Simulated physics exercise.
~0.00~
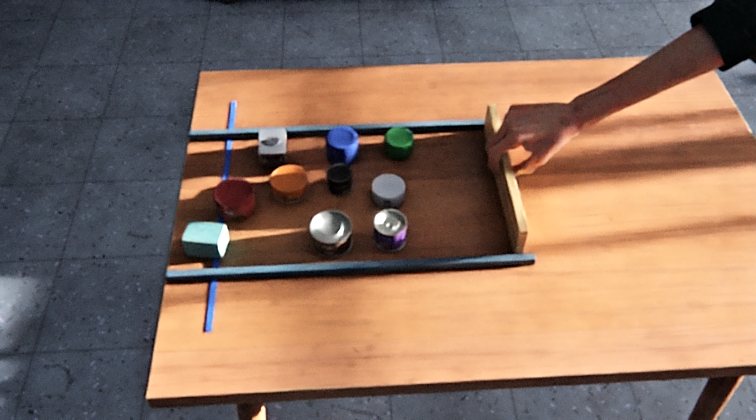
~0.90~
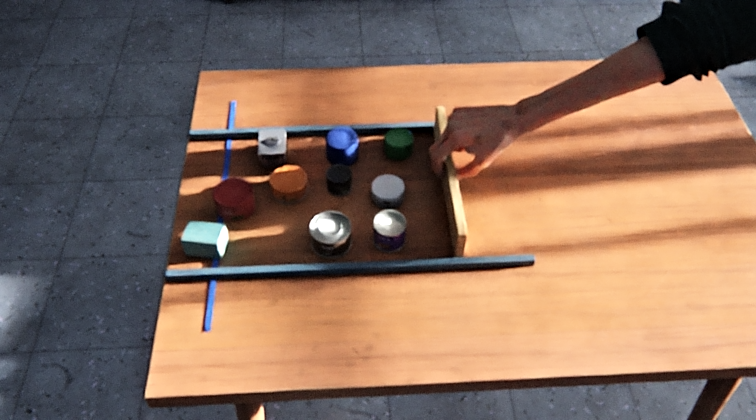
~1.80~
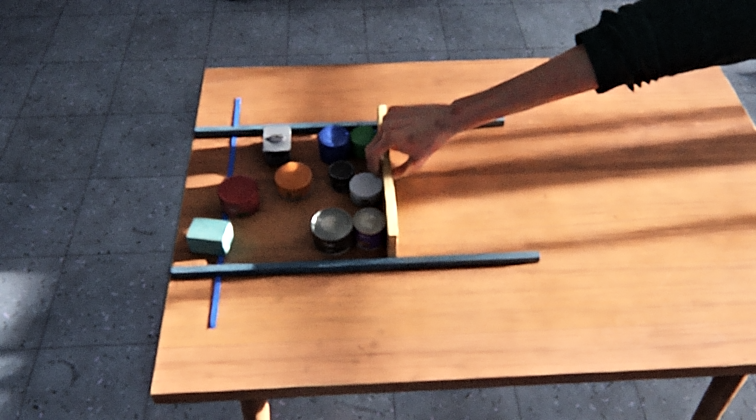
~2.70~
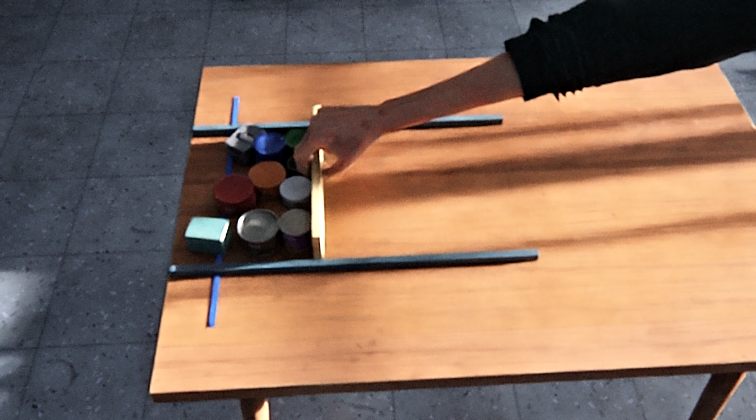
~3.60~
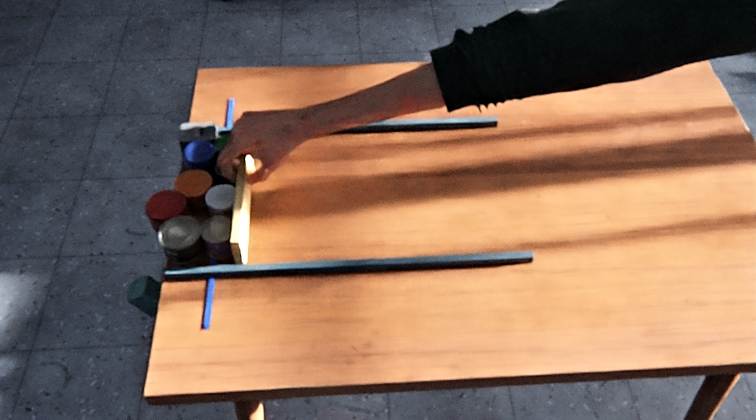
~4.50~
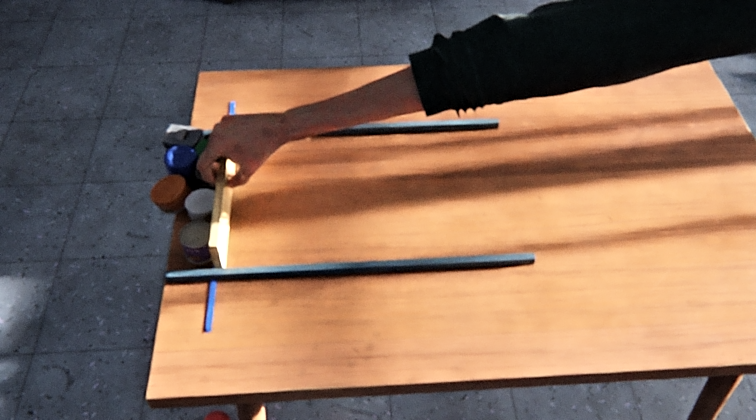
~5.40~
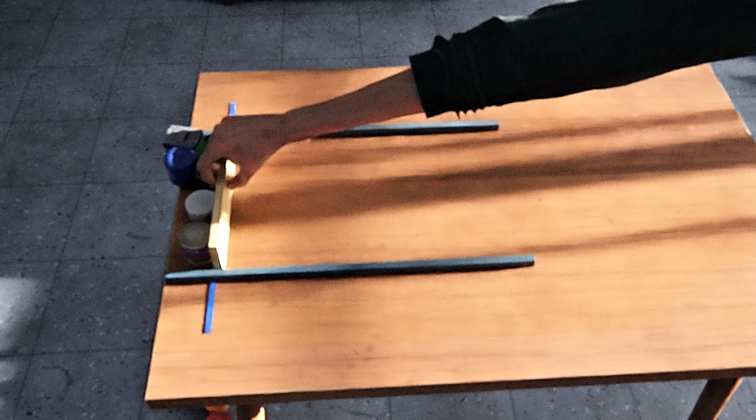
The clip shows a hand sliding an upright wooden board leftward across a table between two dark rails, gathering small containers toward the left edge. A turquoise block, then red, silvery and orange containers go over, while several others remain bunched against the board as it stops.
